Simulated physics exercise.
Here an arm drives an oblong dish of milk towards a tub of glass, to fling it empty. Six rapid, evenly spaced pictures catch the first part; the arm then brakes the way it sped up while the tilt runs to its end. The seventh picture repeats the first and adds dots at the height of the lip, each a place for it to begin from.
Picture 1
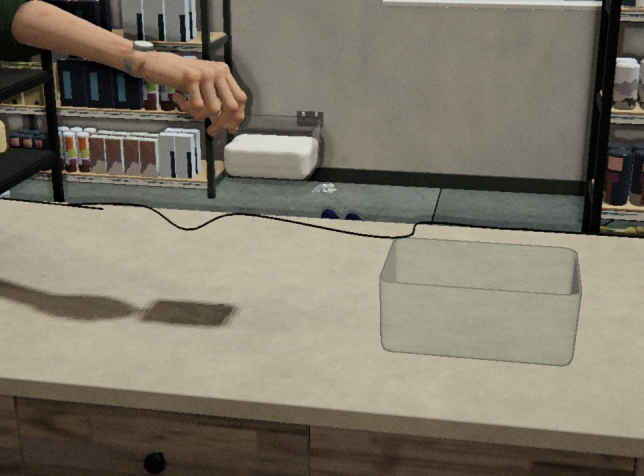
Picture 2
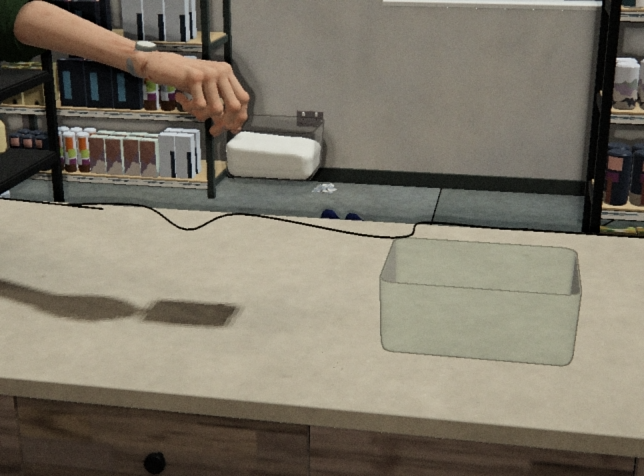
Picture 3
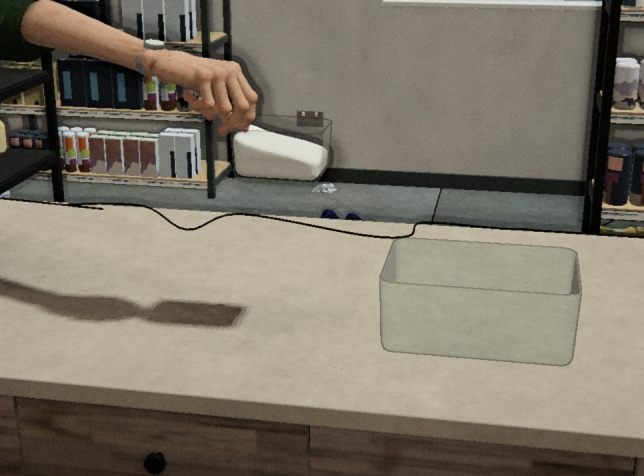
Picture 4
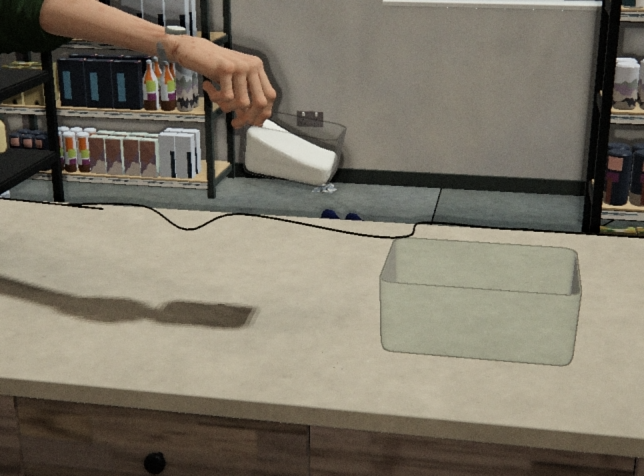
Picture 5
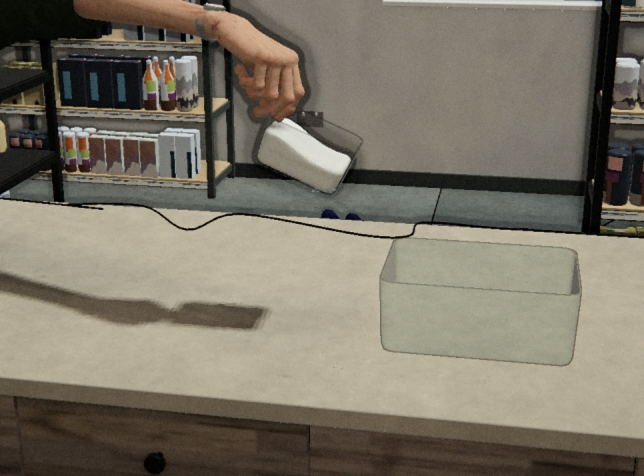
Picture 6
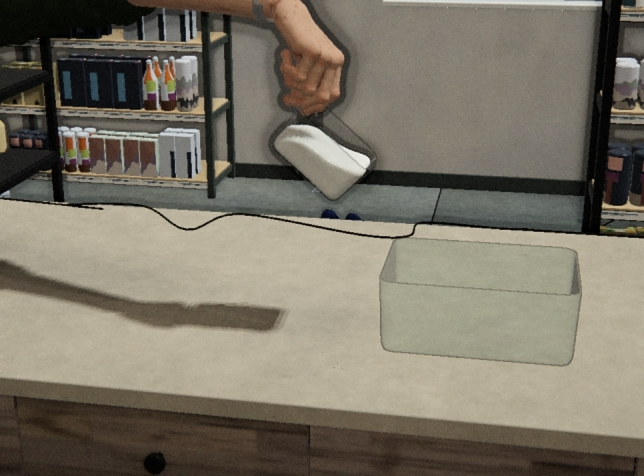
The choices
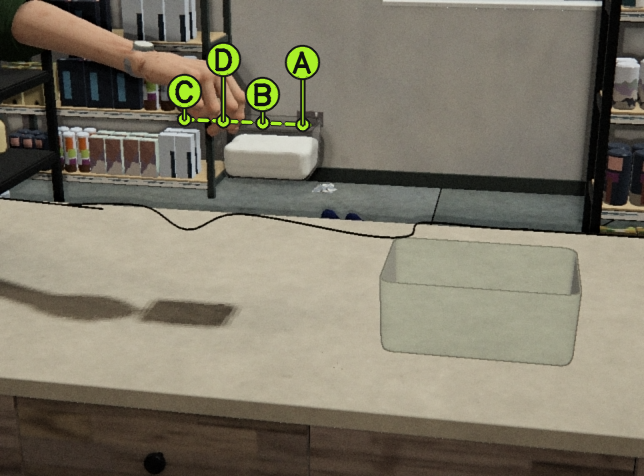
In a shop, a hand carrying a clear dish of white milk rightward above a counter, gradually tilting it near a glass tub.
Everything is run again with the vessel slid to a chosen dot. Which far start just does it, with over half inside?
Spot B.
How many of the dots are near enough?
Two of them.
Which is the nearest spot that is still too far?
Spot D.
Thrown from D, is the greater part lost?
Yes, that goes wrong.
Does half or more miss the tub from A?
No, that is safe.
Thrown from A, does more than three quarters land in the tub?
Yes, it does.
In lime, A at (302, 124); B at (262, 122); C at (184, 119); D at (223, 121).
For spot A, about 87 % lands in the tub, 3 % falls short and 10 % goes beside or beyond.
For spot B, about 73 % lands in the tub, 21 % falls short and 5 % goes beside or beyond.
For spot C, about 0 % lands in the tub, 98 % falls short.
For spot D, about 11 % lands in the tub, 84 % falls short and 4 % goes beside or beyond.
